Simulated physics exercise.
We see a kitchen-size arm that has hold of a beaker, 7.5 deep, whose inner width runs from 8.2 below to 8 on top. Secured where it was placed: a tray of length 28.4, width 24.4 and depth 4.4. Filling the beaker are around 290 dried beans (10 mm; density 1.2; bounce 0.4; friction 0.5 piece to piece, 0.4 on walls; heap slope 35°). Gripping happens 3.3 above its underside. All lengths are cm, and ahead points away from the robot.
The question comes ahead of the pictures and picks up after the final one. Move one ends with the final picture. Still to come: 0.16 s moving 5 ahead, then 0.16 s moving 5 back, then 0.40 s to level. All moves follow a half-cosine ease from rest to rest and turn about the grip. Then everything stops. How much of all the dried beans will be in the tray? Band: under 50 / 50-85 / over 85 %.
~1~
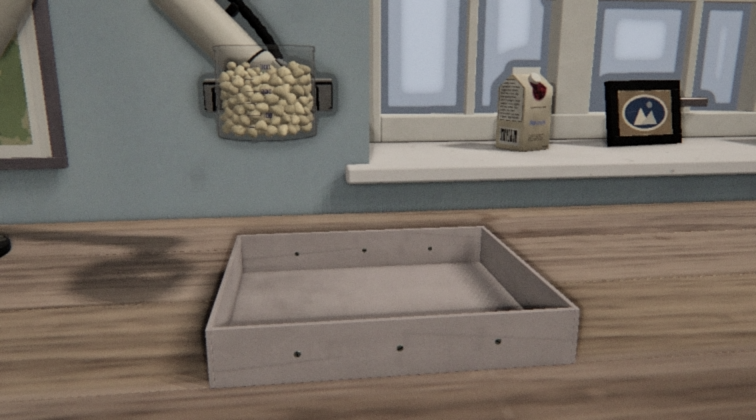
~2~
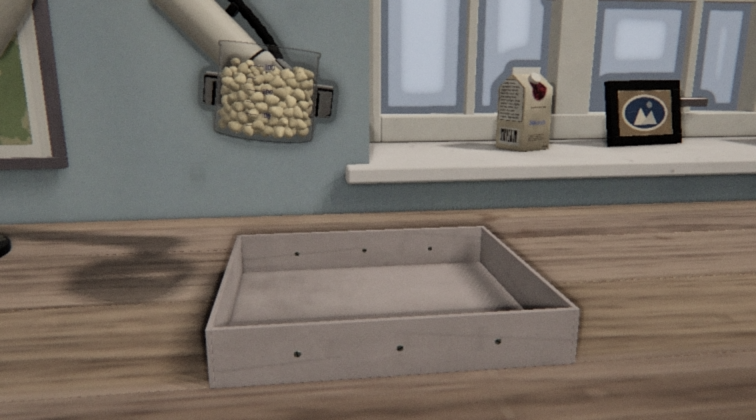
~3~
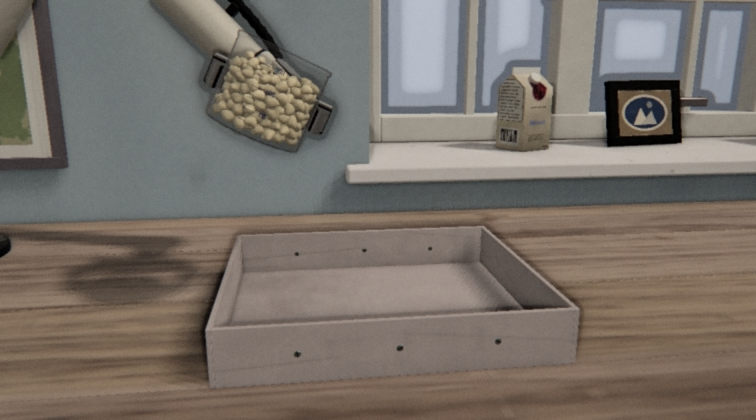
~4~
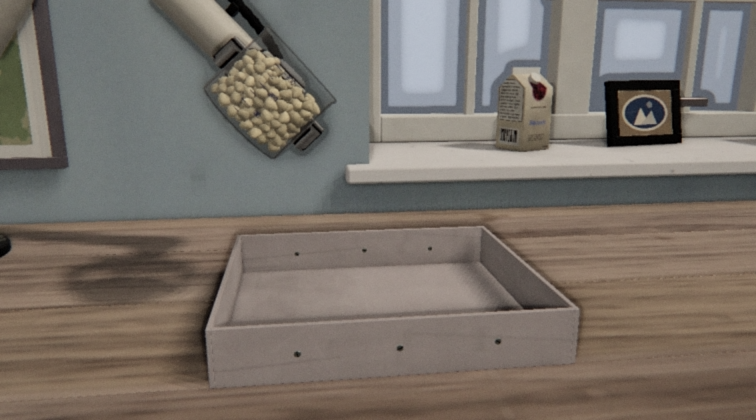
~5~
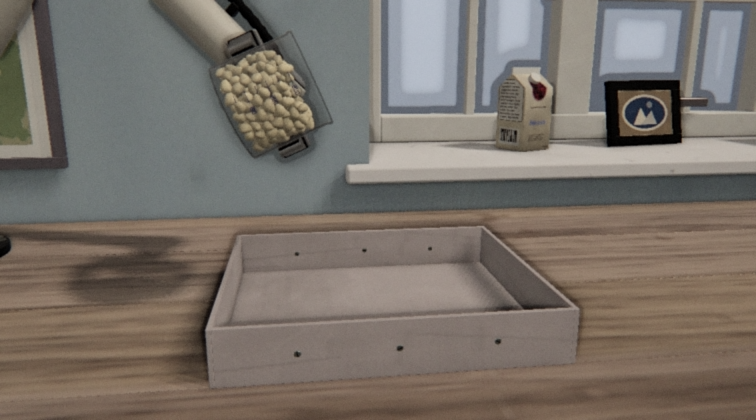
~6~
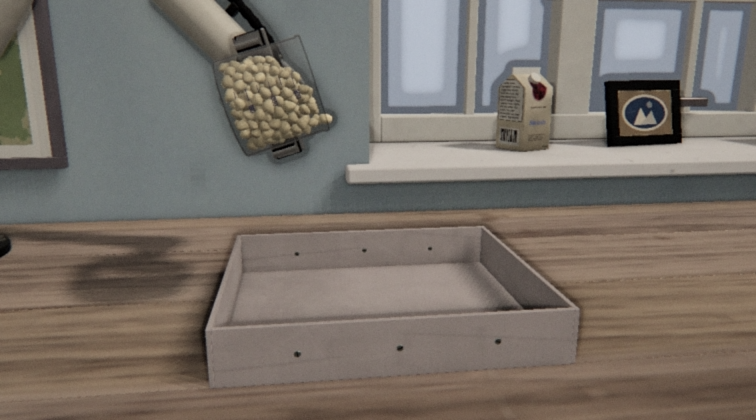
Under 50 %.
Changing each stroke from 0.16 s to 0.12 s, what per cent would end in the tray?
Around 45 percent.
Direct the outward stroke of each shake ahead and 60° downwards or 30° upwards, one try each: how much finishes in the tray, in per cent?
You'd get some 5 per cent with the first setting and some 35 per cent with the second.
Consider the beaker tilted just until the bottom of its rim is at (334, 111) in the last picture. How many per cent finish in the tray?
Close to 10 in a hundred.
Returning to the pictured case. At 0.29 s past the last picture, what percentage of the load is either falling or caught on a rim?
About 19 %.
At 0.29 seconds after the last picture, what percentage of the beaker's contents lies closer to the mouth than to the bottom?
Estimate: Around 50 %.
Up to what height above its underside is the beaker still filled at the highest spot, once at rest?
Height at rest: Approx. 6.5 cm.
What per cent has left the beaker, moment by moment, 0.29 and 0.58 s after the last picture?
Around 20 % and around 25 %.
Then, 0.29 s on, tilted 73° forward, highest piece 23 above the table; 233 in the beaker, 2 in the tray, 56 in flight or on a rim.
Then, 0.58 s on, tilted 21° forward, highest piece 24 above the table; 215 in the beaker, 76 in the tray.
Then, 0.92 s on, level, highest piece 24 above the table; 215 in the beaker, 76 in the tray.
Then, 1.97 s on, level, highest piece 24 above the table; 215 in the beaker, 76 in the tray.
In the end, 215 in the beaker, 76 in the tray. That is 26 % in the tray.
